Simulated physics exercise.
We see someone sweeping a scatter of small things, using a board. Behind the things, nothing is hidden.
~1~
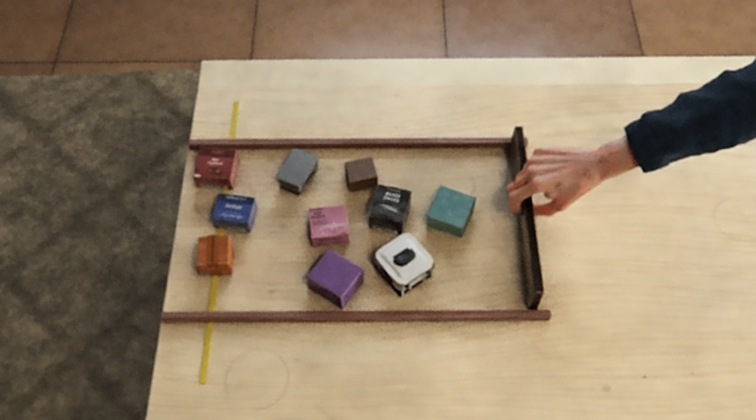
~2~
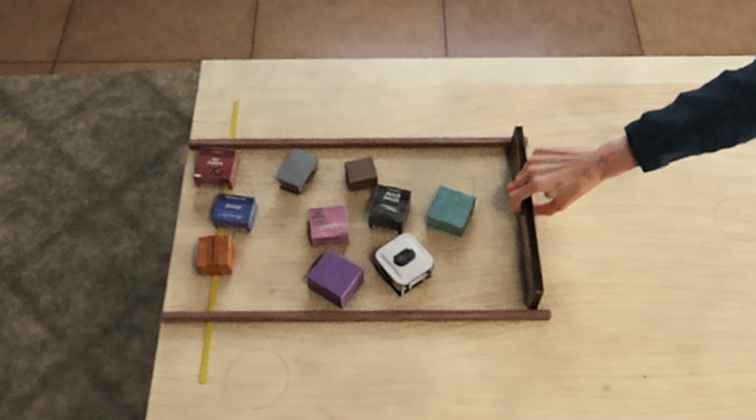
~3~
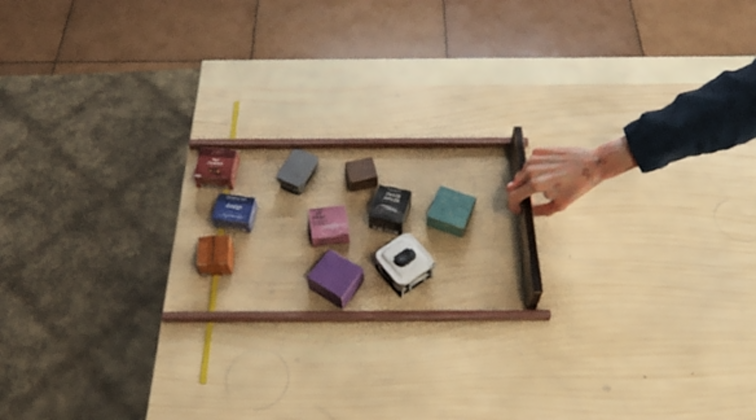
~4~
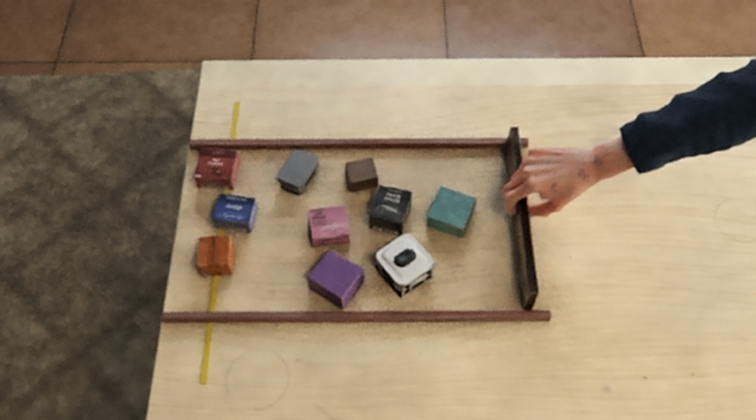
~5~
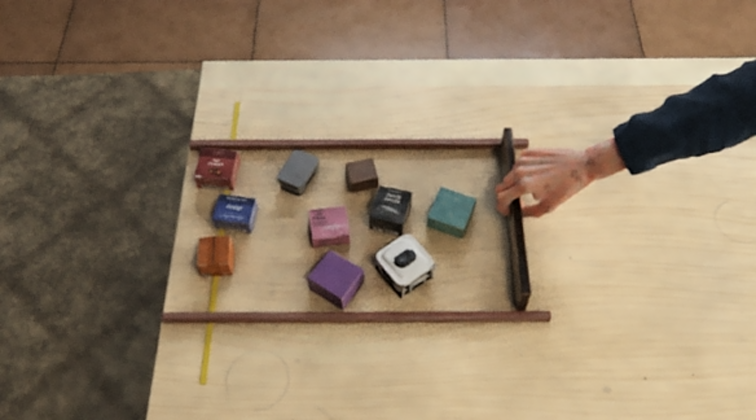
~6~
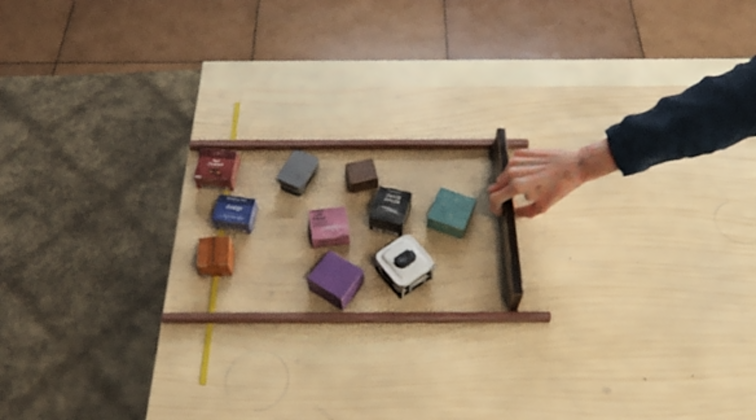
In the video, a hand holds a dark board upright between two rails on a table, at the right of a scatter of small colourful boxes, then slides it slightly left while the boxes stay still.
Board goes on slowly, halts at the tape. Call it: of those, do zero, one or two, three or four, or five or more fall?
Five or more fall.
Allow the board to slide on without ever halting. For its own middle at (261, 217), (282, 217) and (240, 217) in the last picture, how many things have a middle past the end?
Respectively, 2, 1 and 3.
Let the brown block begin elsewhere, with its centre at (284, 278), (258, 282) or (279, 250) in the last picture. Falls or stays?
Try one it goes off the edge; try two it goes off the edge; try three it goes off the edge.
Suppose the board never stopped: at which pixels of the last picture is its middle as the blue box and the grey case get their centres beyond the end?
For the blue box, about (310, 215); for the grey case, about (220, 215).
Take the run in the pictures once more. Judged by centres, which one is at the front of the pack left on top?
The answer is the grey case.
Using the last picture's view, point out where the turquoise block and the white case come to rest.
Around (203, 217) and around (195, 251).
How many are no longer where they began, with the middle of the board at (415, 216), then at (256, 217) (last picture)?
Respectively 4 and 10.
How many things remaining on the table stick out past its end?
Overhang count: 1.
Soon after, none off yet; red box at rest near (217, 170); orange box at rest near (216, 257); blue box at rest near (235, 214).
After that, none off yet; red box at rest near (217, 170); orange box at rest near (216, 257); blue box displaced about its own width near (180, 216).
In the end, the number that fall off is five or more; gone, black box, purple block, pink box, blue box, orange box and red box.
